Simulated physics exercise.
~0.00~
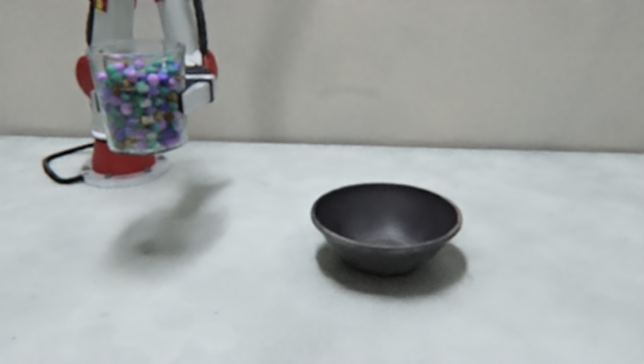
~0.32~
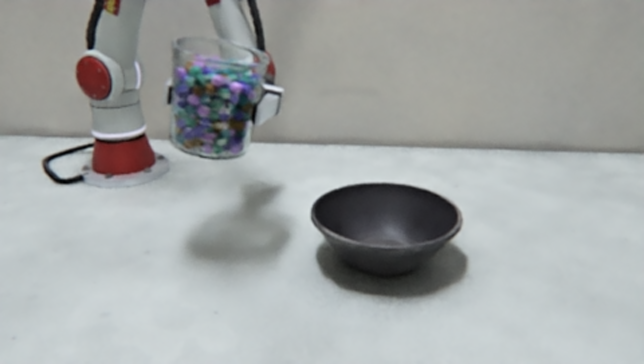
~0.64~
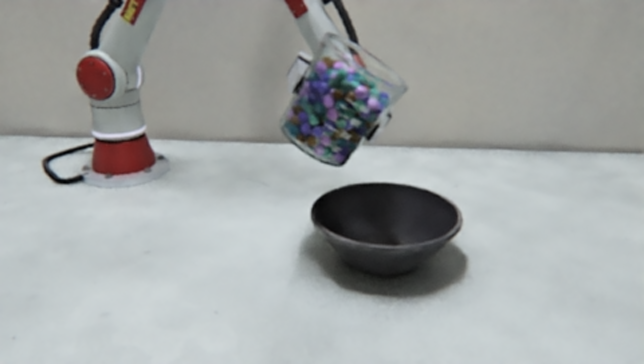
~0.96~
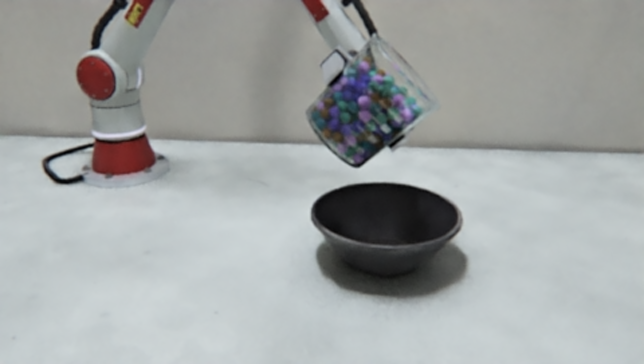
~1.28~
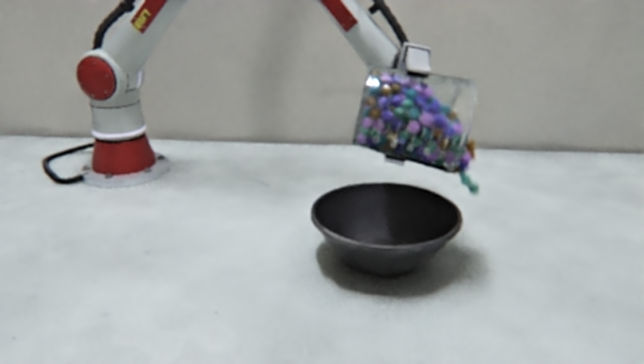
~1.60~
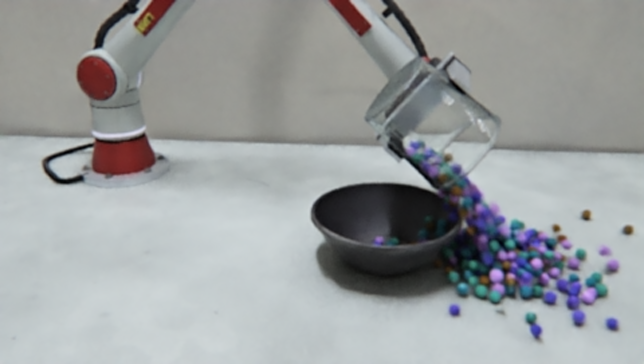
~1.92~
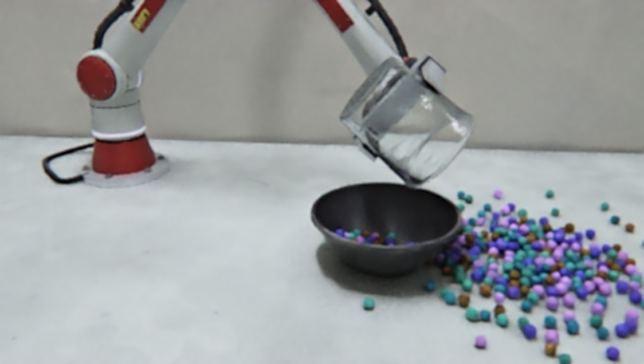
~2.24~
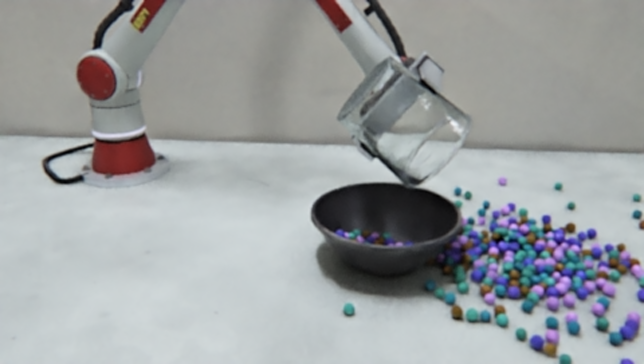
We see a robot arm carry a clear tumbler of colourful round sweets rightward over a dark bowl and tip it until it empties, with most sweets spilling onto the table to the right and only a few resting in the bowl.
